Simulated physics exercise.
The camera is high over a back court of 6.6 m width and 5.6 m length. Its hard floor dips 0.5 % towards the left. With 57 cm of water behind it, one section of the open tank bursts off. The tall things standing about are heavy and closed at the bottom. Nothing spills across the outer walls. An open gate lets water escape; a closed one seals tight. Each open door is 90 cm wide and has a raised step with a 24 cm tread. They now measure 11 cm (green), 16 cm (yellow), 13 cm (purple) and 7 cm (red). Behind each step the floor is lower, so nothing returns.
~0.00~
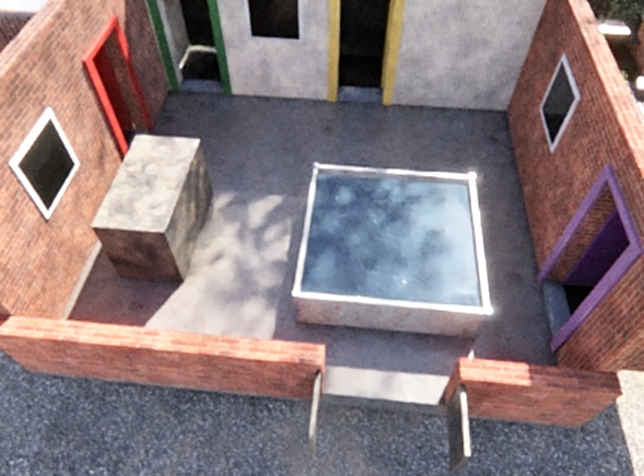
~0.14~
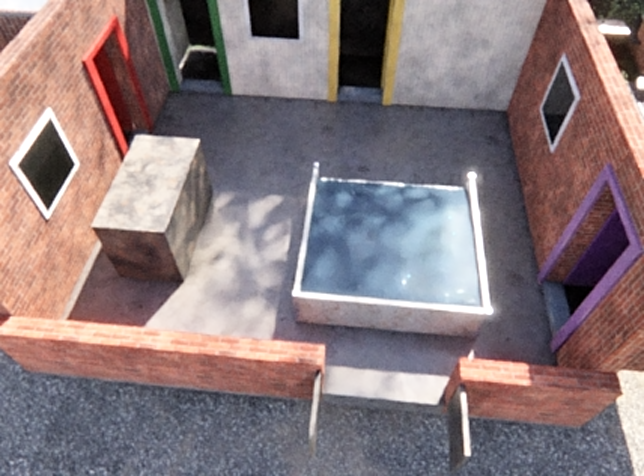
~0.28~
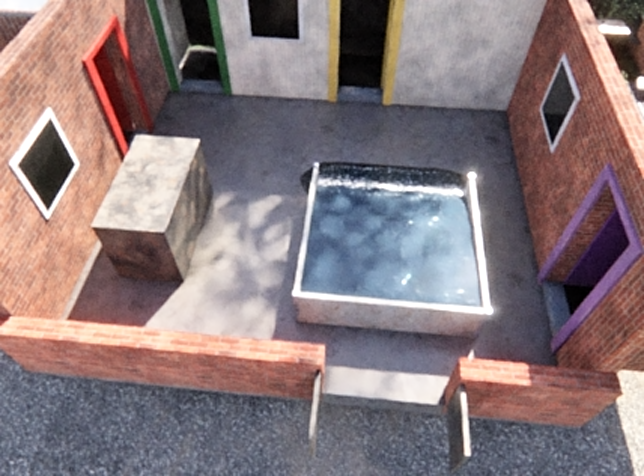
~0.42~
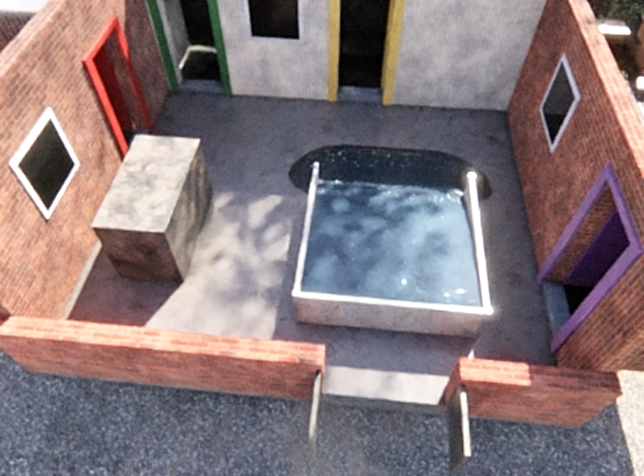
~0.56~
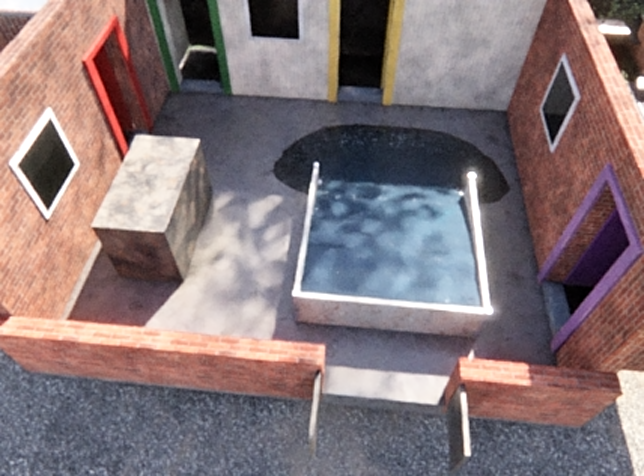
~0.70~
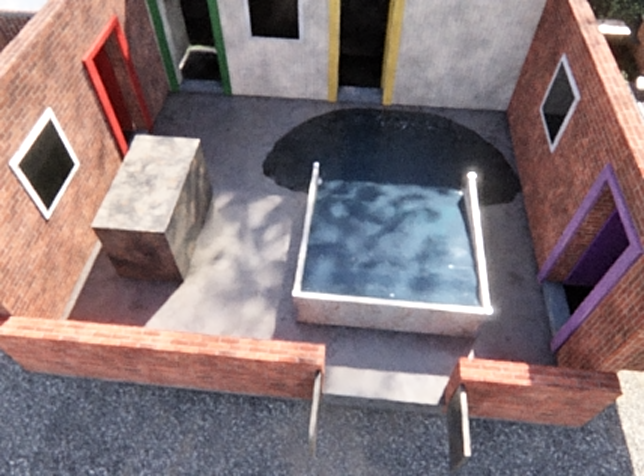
The clip opens on a walled courtyard with a still, open tank of water and coloured doorways around it. The tank's far side gives way and water pours out through the gap, then a dark, rounded sheet of water widens across the floor towards the back wall.
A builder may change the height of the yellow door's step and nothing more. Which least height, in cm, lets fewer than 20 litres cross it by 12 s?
It would have to be roughly 30 cm high.
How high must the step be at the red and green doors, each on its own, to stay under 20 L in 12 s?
Roughly 13.0 cm at red and 15 cm at green.
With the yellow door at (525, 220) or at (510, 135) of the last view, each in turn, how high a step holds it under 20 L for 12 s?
About 6.0 and 26 cm.
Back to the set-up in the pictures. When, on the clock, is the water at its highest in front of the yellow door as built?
Near 2.0 s.
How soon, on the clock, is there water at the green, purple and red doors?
Green 2.0 s, purple 3.8 s, red 3.0 s.
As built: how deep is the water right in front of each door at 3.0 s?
In cm: Green 10, yellow 27, purple 0, red 1.
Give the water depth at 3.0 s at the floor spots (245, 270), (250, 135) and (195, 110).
In that order: 0, 3 and 9 cm.
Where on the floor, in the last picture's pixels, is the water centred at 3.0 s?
Near (374, 159).
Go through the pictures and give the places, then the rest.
In the first picture, the open tank at (391, 234) is whole and still, 57 cm deep; the yellow door at (363, 55) is dry.
In the second picture, the front is at a hidden place, 0.3 m from the gap on the far side; 0.4 m2 of floor is wet, 57 cm left at the back.
In the third picture, the gap is on the far side, the front 0.8 m out at (344, 165); the back of the open tank holds 57 cm.
In the fourth picture, the gap is on the far side, the front 1.2 m out at (339, 149); the back of the open tank holds 57 cm.
In the fifth picture, the gap is on the far side, the front 1.8 m out at (354, 128); the back of the open tank holds 57 cm.
In the sixth picture, water pours out on the far side and has run 2.3 m, to (353, 111); about 6 cm deep outside, 54 cm at the back; the yellow door at (363, 55), 2.6 m from the gap, is still 0.3 m from the nearest water.
After 1.4 s water covers 35 % of the floor, deepest (36 cm) near (406, 111); 31 cm at the yellow door, 29 litres in over its 16 cm step.
After 3.0 s water covers 45 % of the floor, deepest (33 cm) near (425, 106); 27 cm at the yellow door, 174 litres in over its 16 cm step.
After 12.0 s water covers 100 % of the floor, deepest (12 cm) near (148, 138); 10 cm at the yellow door, 214 litres in over its 16 cm step.
At the yellow door as built, the water arrived by 0.8 s and peaked near 34 cm at 2.0 s.
Run again over the same 12 s with other heights there, 58 litres in over 25 cm, 3 litres over 34 cm. The limit of 20 litres is kept from about 30 cm up.
